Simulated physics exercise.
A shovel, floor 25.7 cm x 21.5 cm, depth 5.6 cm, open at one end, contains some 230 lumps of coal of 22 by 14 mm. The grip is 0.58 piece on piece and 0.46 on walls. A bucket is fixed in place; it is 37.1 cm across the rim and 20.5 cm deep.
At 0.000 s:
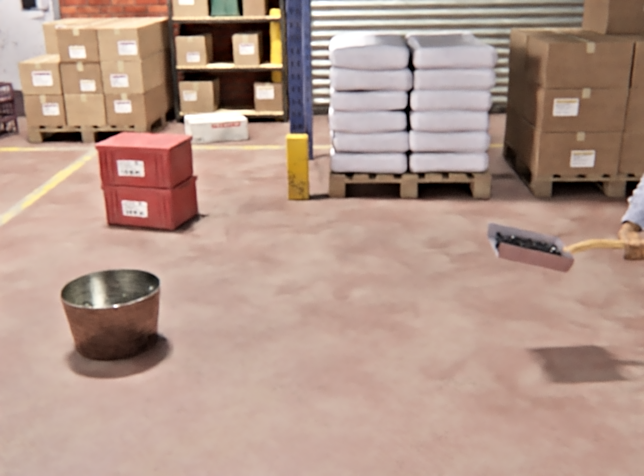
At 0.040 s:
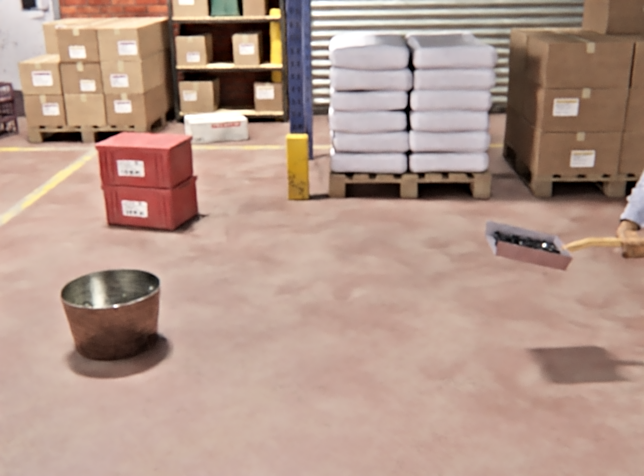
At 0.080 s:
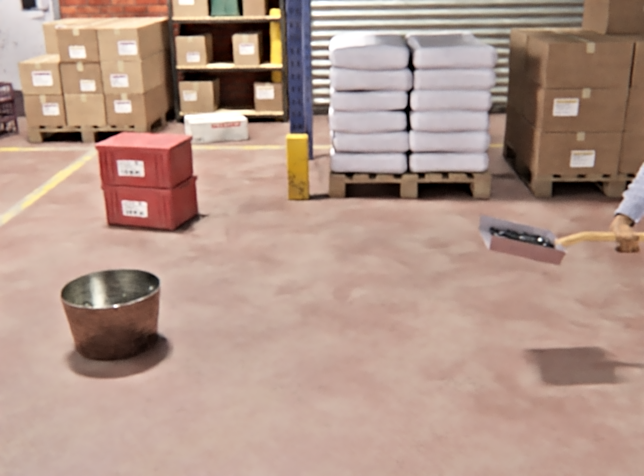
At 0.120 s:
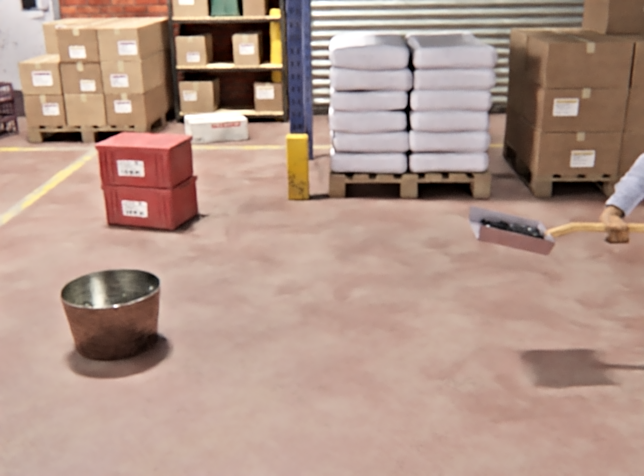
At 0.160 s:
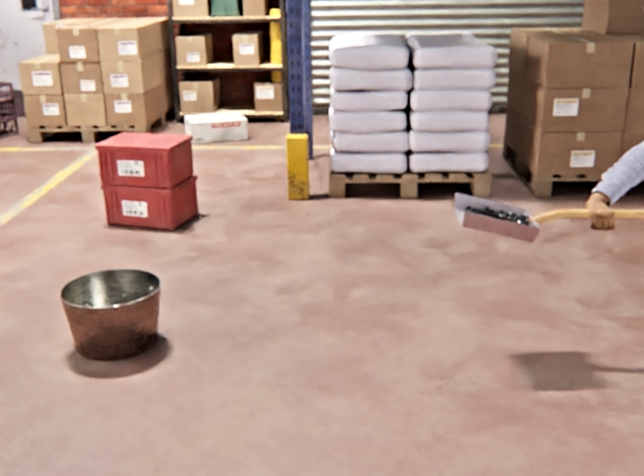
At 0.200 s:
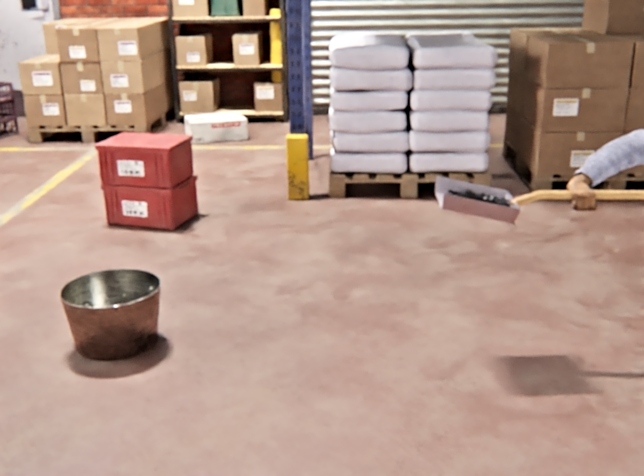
A hand in a pale sleeve reaches in from the right edge of a warehouse, viewed by a still camera from slightly above the reddish floor. It grips the yellowish handle of a shovel carrying dark lumps, with a brownish metal bucket at left, red crates behind, and white sacks and brown boxes on pallets. The shovel moves slowly left and slightly upward, gaining speed, its shadow following.
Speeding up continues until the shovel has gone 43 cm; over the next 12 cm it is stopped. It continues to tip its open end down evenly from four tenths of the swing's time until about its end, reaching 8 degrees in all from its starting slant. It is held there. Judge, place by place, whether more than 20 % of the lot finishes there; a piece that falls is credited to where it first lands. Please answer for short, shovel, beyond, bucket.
On the ground short of the target's middle - not more, shovel - not more, ground beyond - more, bucket - not more.
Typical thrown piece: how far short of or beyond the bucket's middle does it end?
It's around 45 cm past it.
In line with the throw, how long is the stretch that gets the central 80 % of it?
I'd put it at about 20 cm.
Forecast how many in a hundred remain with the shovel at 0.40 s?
About 0 per cent is still with the shovel.
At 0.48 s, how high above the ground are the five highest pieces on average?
Around 100 cm.
Then, at 0.31 s, tilt 8 degrees; shovel 95 %, in the air 5 %; middle of all pieces near (411, 142).
After 0.40 s, tilt 6 degrees; in the air 100 %; middle of all pieces near (346, 107).
Then, at 0.48 s, tilt 6 degrees; in the air 100 %; middle of all pieces near (288, 96).
After 0.56 s, tilt 6 degrees; in the air 100 %; middle of all pieces near (230, 102).
At rest (2.0 s), short 0 %, shovel 0 %, beyond 95 %, bucket 5 %.
